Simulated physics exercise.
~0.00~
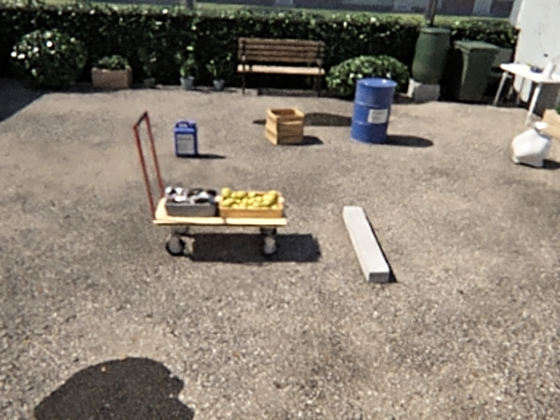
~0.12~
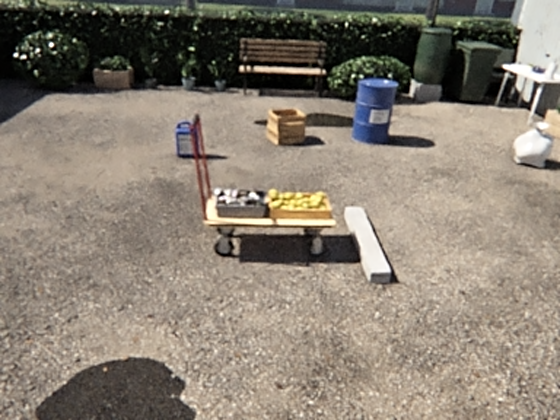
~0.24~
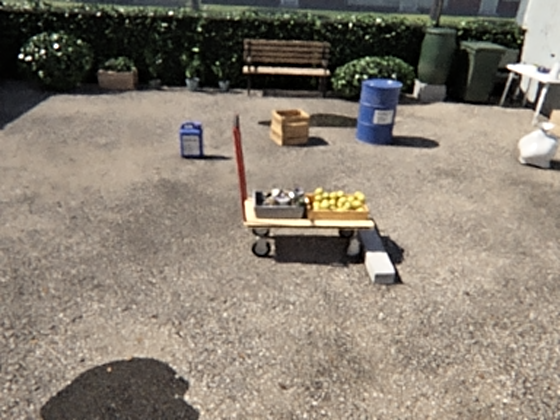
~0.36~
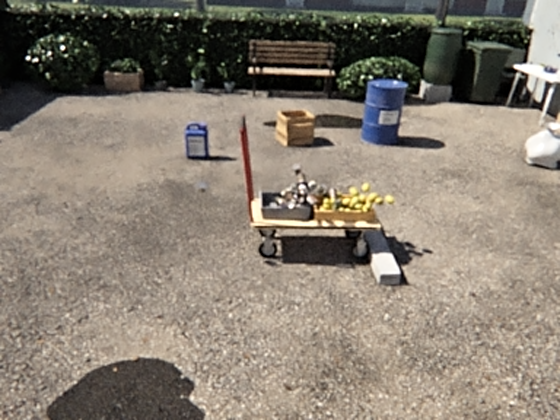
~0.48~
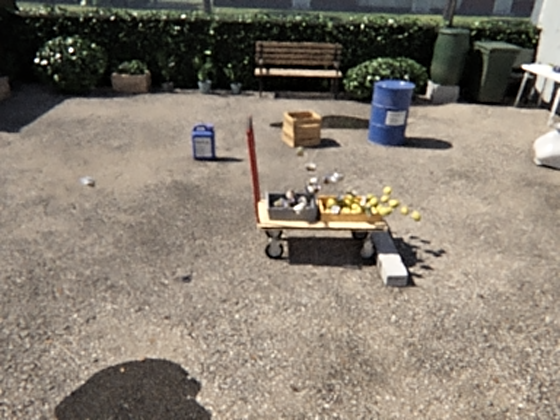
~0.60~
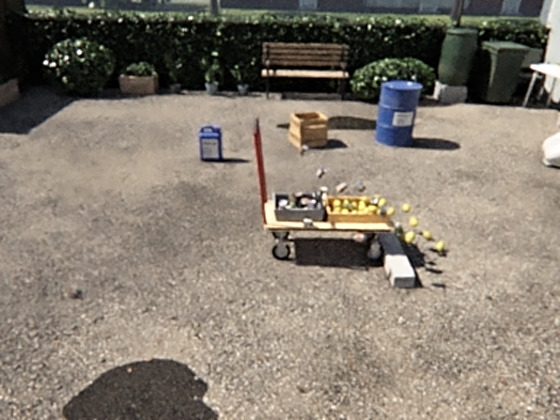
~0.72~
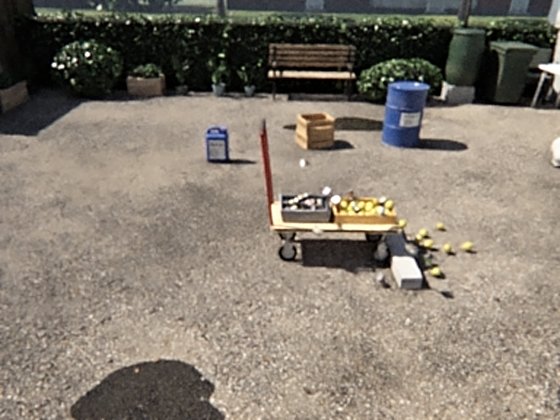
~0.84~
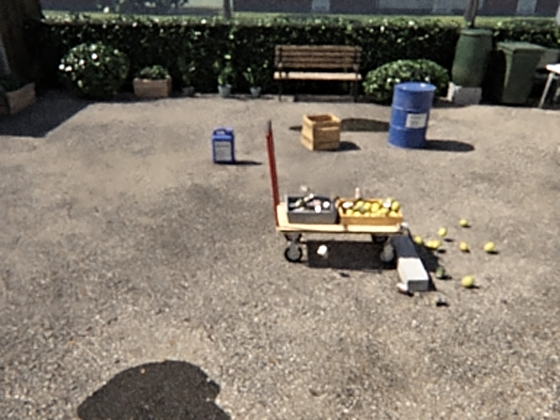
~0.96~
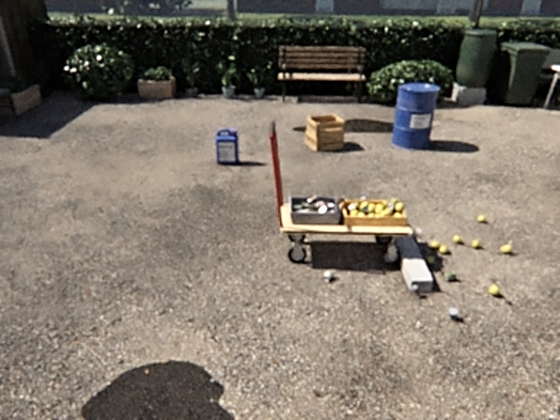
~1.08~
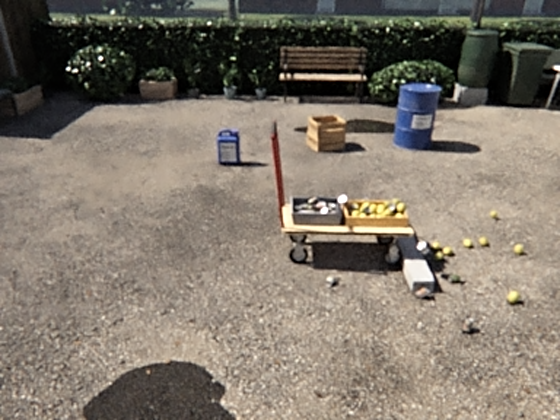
In a gravel yard, a trolley rolls right, stops at a kerb and spills some lemons and tins.
